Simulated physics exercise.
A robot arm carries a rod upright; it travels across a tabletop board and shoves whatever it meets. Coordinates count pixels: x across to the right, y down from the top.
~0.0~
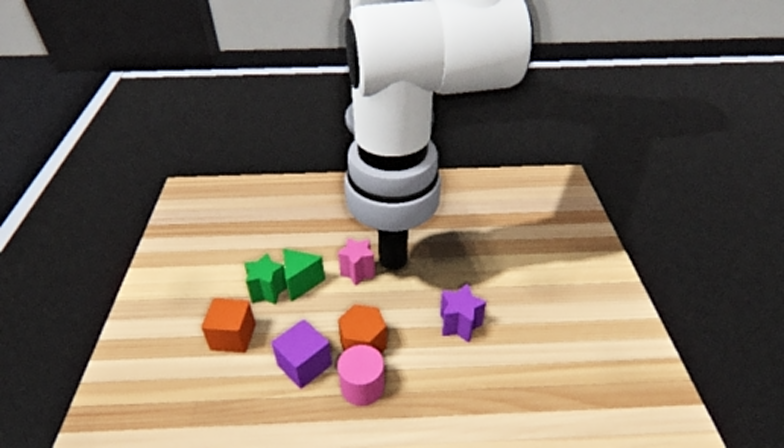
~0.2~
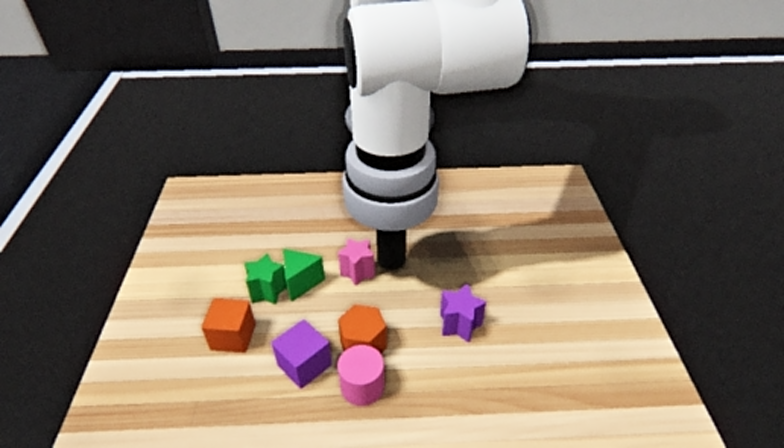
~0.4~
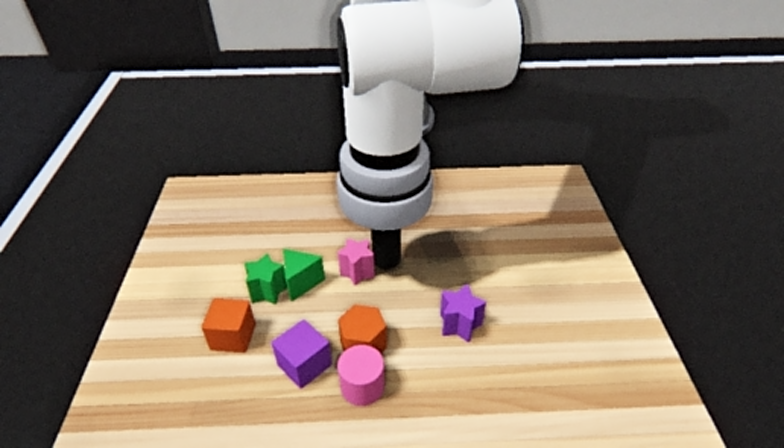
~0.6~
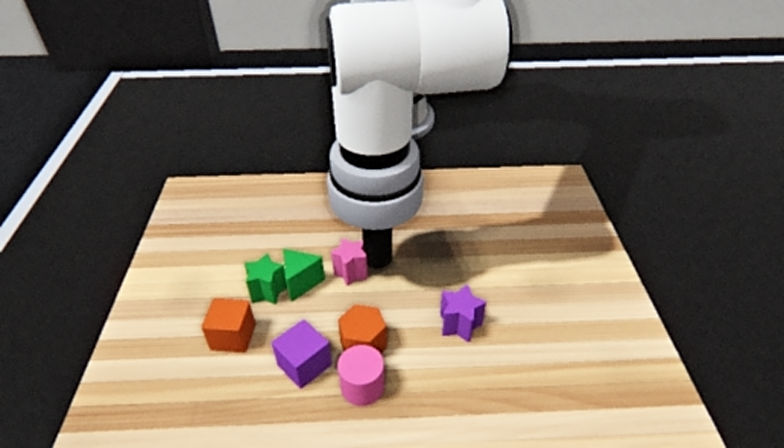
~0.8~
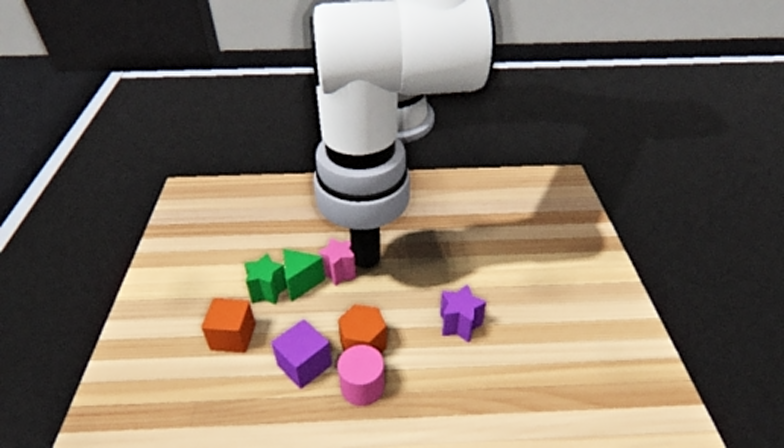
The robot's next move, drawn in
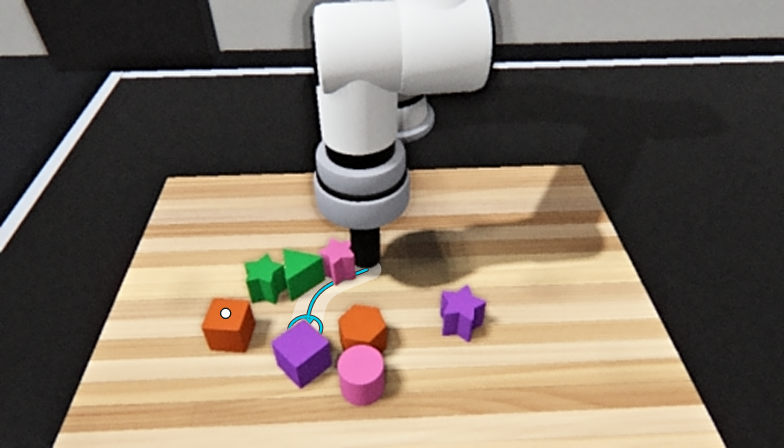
A white robot arm with a black rod moves slightly left above a wooden board of colourful blocks, then pushes the pink star block a short way left, up close to the green three-sided block, while the other blocks stay still.
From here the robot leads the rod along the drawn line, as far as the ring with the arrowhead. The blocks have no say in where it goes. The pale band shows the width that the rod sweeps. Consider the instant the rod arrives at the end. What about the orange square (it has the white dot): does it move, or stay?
That block stands still.
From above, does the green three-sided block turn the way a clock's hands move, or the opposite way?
It ends up turned clockwise.
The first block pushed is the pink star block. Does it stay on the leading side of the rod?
I think it loses its spot in front.
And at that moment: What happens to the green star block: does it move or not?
It does get moved.
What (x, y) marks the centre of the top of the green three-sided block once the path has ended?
Close to (244, 276).
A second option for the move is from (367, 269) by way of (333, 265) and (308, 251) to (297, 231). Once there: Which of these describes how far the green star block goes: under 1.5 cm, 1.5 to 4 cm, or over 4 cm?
1.5-4 cm.
Drawn move, from (367, 269) via (337, 281) and (313, 301), ending at (305, 329); the dot is on the orange square.
What follows on the original path. One third of the way, rod at (335, 271); green star block at (233, 273); green three-sided block at (269, 268); pink star block at (305, 260).
Two thirds of the way, rod at (311, 291); green star block at (213, 274); green three-sided block at (246, 275), turned 40° clockwise; pink star block at (281, 274), turned 20° clockwise.
At the end, rod at (303, 319); orange square still; green star block at (211, 274); green three-sided block at (244, 276), turned 45° clockwise; pink star block at (280, 280), turned 35° clockwise.
